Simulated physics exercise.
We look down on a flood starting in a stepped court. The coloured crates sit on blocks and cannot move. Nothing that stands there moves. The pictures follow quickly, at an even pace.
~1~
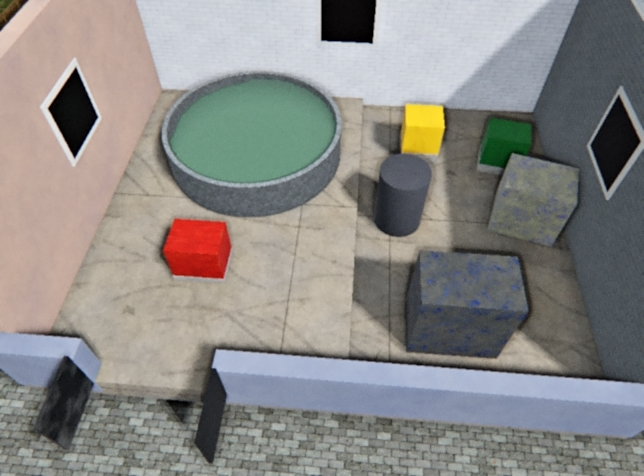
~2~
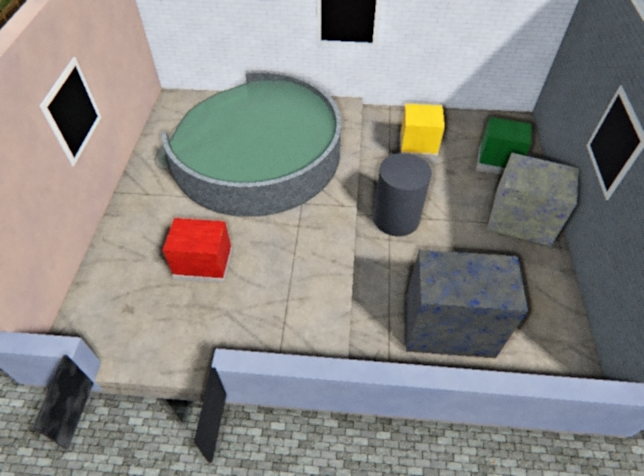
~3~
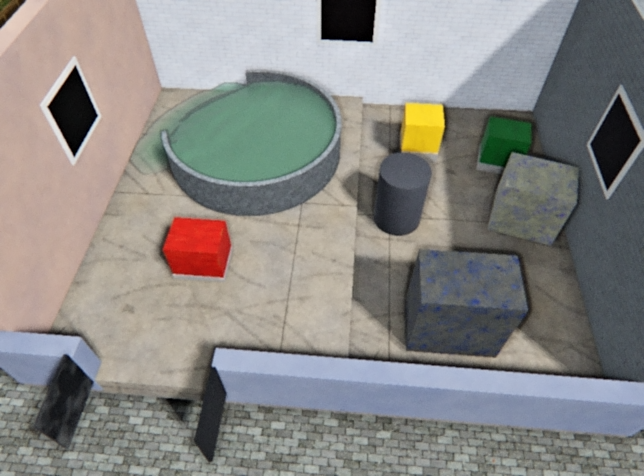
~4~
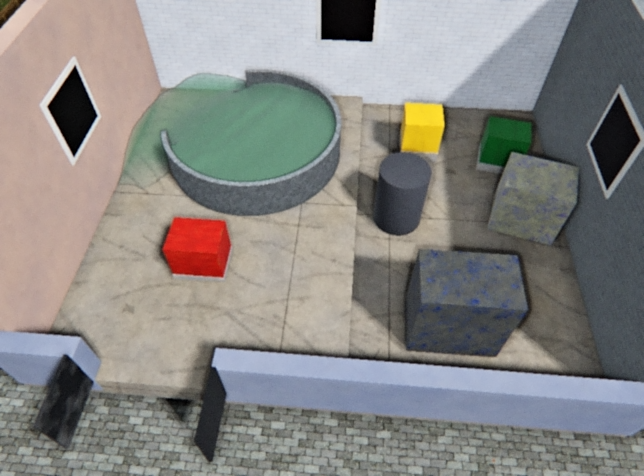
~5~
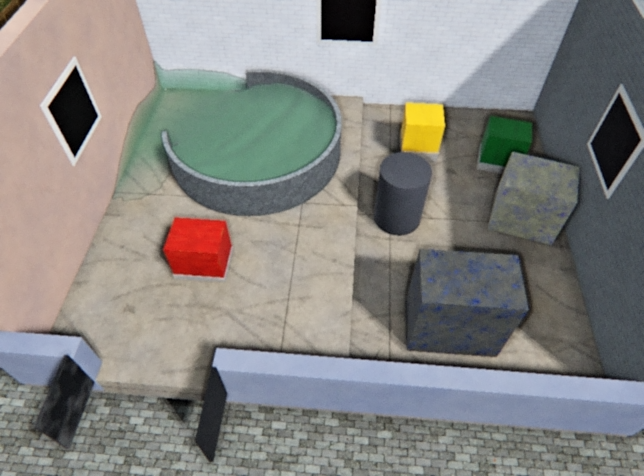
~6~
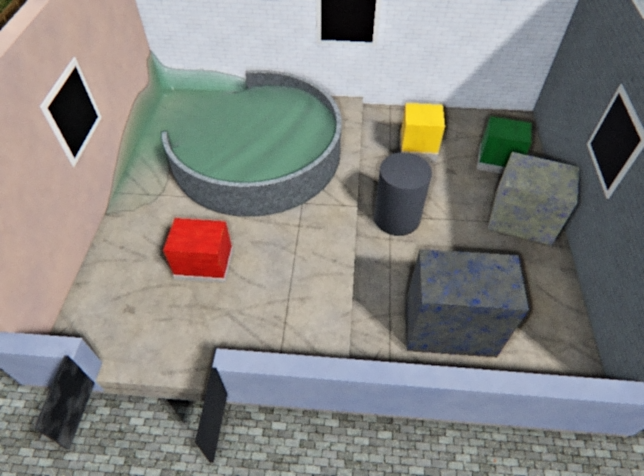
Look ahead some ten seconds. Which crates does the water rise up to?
The green crate keeps dry; the red crate is soaked; the yellow crate keeps dry.
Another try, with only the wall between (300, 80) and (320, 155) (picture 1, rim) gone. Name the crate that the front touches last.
I say the one in red.
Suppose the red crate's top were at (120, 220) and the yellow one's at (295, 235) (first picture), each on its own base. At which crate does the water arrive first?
That is the crate marked red.
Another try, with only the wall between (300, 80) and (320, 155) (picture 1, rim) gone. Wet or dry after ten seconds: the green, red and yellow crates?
The green crate is soaked; the red crate escapes it; the yellow crate is soaked.
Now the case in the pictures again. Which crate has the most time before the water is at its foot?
The green one.
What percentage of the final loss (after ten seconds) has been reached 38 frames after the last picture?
I make it 60 per cent.
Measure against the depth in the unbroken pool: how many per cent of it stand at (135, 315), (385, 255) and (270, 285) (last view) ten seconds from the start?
About 16, 12 and 4 per cent.
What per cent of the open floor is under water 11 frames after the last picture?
Near 30 in a hundred.
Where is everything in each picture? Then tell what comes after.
In the first picture, still water in the pool at (253, 127).
In the second picture, the front is at a hidden place, out from the gap at (196, 115).
In the third picture, water pours out at (197, 116) and has run to (145, 168).
In the fourth picture, the front is at (121, 177), out from the gap at (197, 117).
In the fifth picture, the front is at (114, 195), out from the gap at (198, 118).
In the sixth picture, the front is at (107, 210), out from the gap at (197, 118).
A moment on, water covers 15 % of the floor; the green crate not reached, the red crate not reached, the yellow crate not reached.
Next, water covers 30 % of the floor; the green crate not reached, the red crate water round its plinth, the yellow crate water round its plinth.
Then, water covers 45 % of the floor; the green crate water round its plinth, the red crate water round its plinth, the yellow crate water round its plinth.
Later, water covers 65 % of the floor; the green crate water round its plinth, the red crate water round its plinth, the yellow crate water round its plinth.
In the end, water covers 95 % of the floor; the green crate stayed above the water, the red crate was topped, the yellow crate stayed above the water.
